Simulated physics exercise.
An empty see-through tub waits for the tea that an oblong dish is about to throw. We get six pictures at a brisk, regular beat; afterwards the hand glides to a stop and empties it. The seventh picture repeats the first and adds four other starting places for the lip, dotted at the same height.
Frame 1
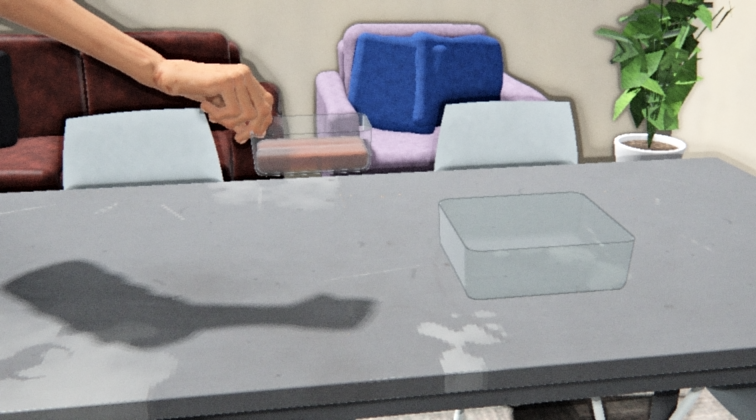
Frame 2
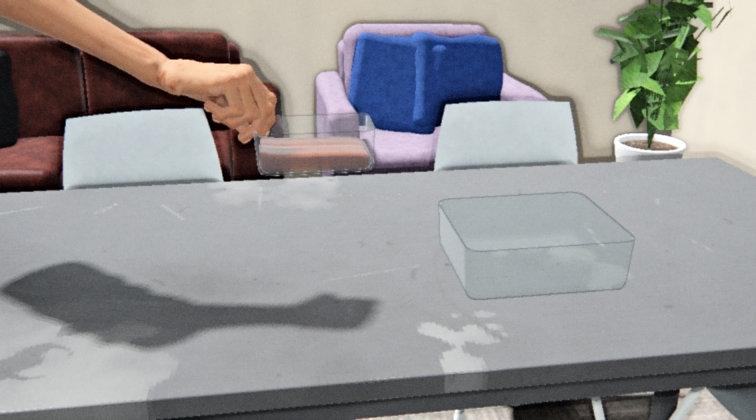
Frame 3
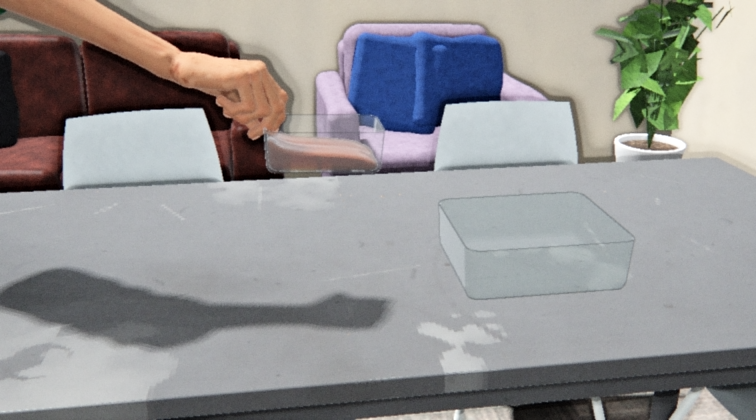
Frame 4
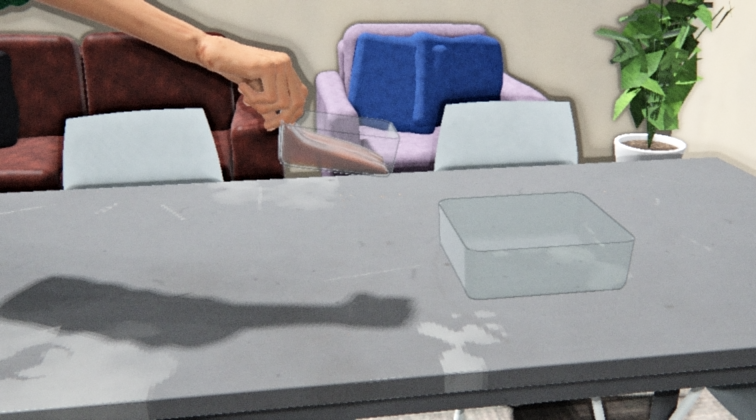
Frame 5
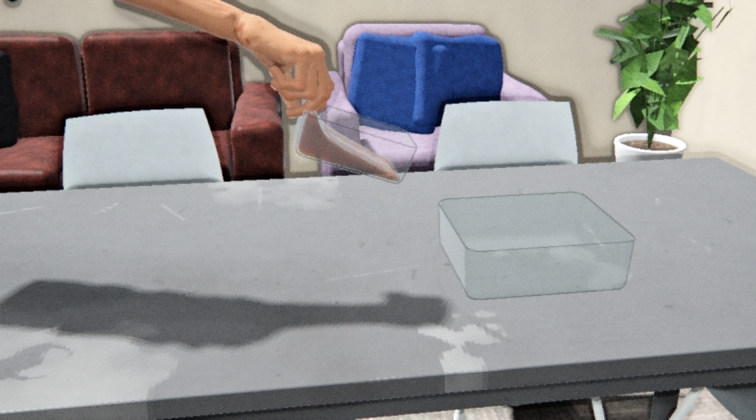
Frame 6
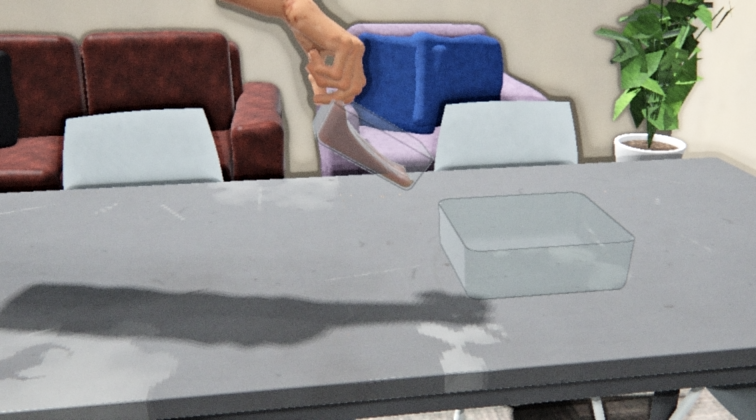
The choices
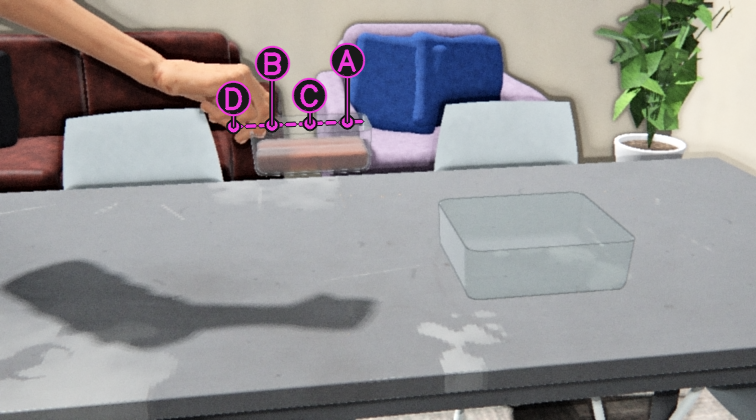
A hand reaching in from the upper left holds a small see-through oblong dish of reddish-brown tea above a grey table, viewed from slightly above by a still camera. An empty clear tub sits on the table's right side, with pale chairs, a dark red sofa, a lilac armchair with blue cushions and a plant behind. The hand moves the dish gradually right, tilting it steeply rightward as the tea slants toward its lower end.
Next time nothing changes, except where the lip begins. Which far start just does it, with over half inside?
The answer is dot A.
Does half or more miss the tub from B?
Yes, that goes wrong.
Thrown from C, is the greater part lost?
Yes, it does.
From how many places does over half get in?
One of the four.
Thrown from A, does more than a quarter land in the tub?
Yes, clearly.
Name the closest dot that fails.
C it is.
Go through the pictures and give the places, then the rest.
Upright, lip at (366, 121); tub from (464, 298) to (625, 286); nothing has left yet.
Upright, lip at (369, 121); nothing has left yet.
Tipped about 3°, lip at (379, 123); nothing has left yet.
Tipped about 10°, lip at (394, 129); nothing has left yet.
Tipped about 20°, lip at (411, 138); tea is over the rim, down to (313, 108).
Tipped about 32°, lip at (427, 150); tea is over the rim, down to (341, 100).
On the marked copy, A at (347, 122); B at (272, 125); C at (309, 123); D at (233, 126).
With A, about 72 % lands in the tub, 22 % falls short and 6 % goes beside or beyond.
With B, about 12 % lands in the tub, 86 % falls short.
With C, about 26 % lands in the tub, 70 % falls short and 5 % goes beside or beyond.
With D, about 0 % lands in the tub, 99 % falls short.
